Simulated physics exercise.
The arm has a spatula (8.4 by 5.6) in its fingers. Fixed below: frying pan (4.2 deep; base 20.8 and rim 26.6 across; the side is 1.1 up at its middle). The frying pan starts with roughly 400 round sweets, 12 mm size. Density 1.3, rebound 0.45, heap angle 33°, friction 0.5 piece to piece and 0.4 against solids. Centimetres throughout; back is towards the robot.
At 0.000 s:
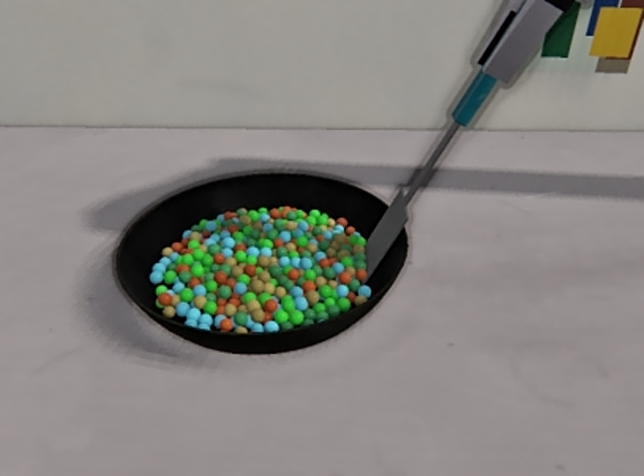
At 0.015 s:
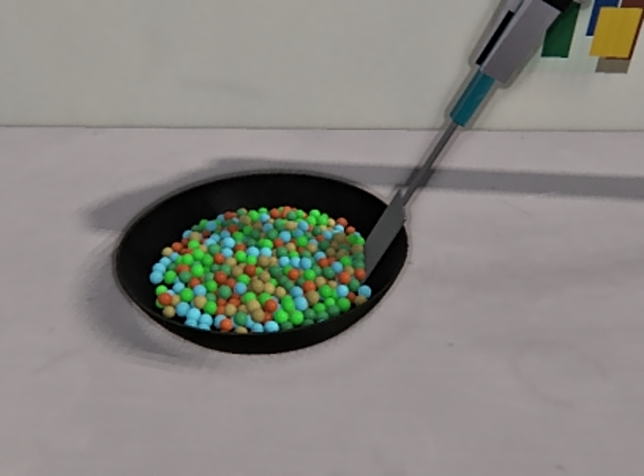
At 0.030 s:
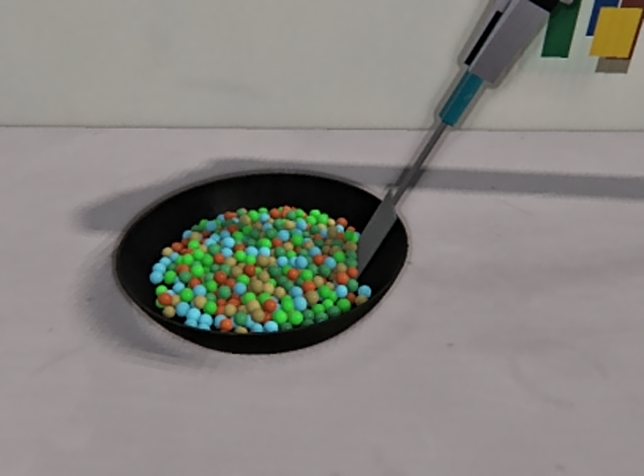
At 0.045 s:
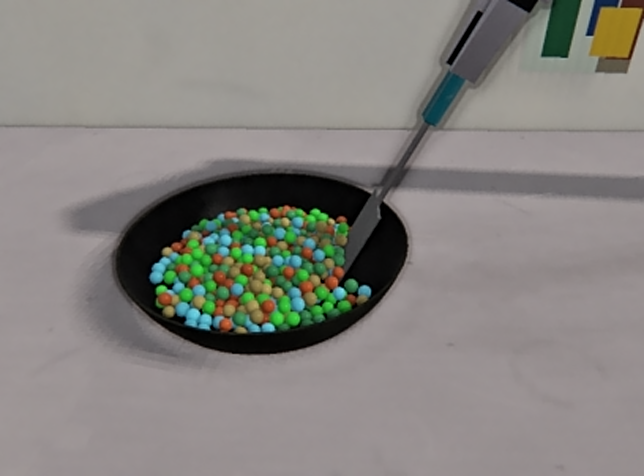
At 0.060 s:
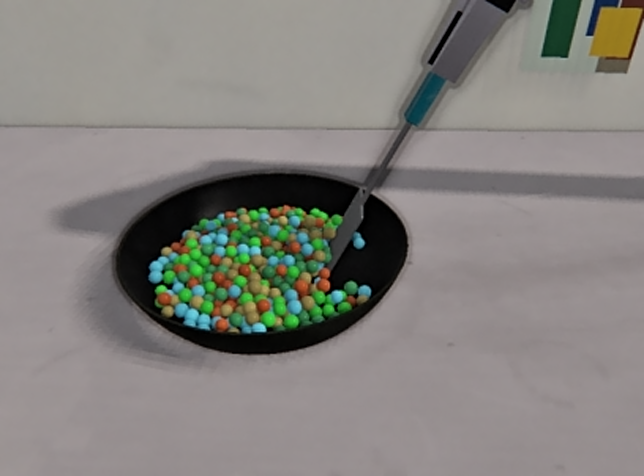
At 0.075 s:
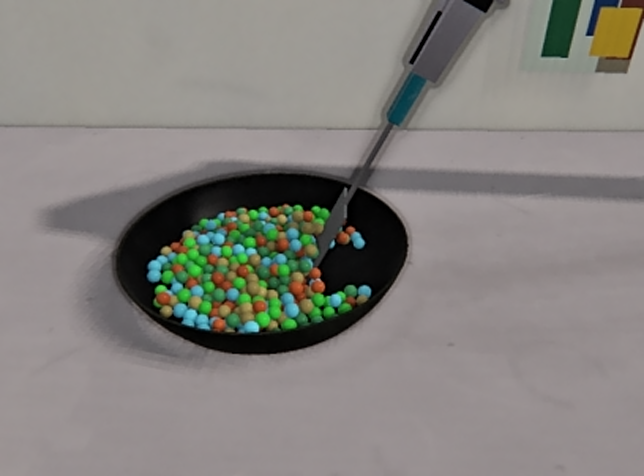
A black frying pan full of small round sweets in green, light blue, orange-red and tan sits on a pale grey surface before a light wall, seen from slightly above. A grey spatula with a teal section, held by a robot arm, slants in from the upper right, near coloured blocks. After barely moving, it slides left through the sweets, pushing some and baring dark pan behind it, while the camera stays still.
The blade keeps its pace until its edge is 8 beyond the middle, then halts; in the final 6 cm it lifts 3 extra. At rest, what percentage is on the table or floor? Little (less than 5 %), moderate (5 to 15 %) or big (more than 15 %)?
Share on the table or floor: Moderate (5 to 15 %).
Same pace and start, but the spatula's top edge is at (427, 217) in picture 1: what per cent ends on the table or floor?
About 10 per cent.
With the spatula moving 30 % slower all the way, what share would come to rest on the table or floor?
It would be near 5 per cent.
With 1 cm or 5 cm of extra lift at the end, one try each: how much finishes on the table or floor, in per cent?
Some 5 and 10 per cent.
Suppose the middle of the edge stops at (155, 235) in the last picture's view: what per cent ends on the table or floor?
About 15 per cent.
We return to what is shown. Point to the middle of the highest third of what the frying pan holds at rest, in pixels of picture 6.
Around (181, 255).
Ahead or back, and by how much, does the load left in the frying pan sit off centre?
Some 3.5 cm ahead.
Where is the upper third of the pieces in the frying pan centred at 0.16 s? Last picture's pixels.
Near (218, 248).
After 0.12 s, sloping 64°, highest piece 6 above the table; 401 in the frying pan.
After 0.16 s, sloping 64°, highest piece 7 above the table; 401 in the frying pan.
After 0.38 s, sloping 64°, highest piece 5 above the table; 367 in the frying pan, 33 on the table or floor, 1 on the blade or in flight.
After 1.43 s, sloping 64°, highest piece 4 above the table; 367 in the frying pan, 34 on the table or floor.
In the end, 367 in the frying pan, 34 on the table or floor. That is 8 % on the table or floor.
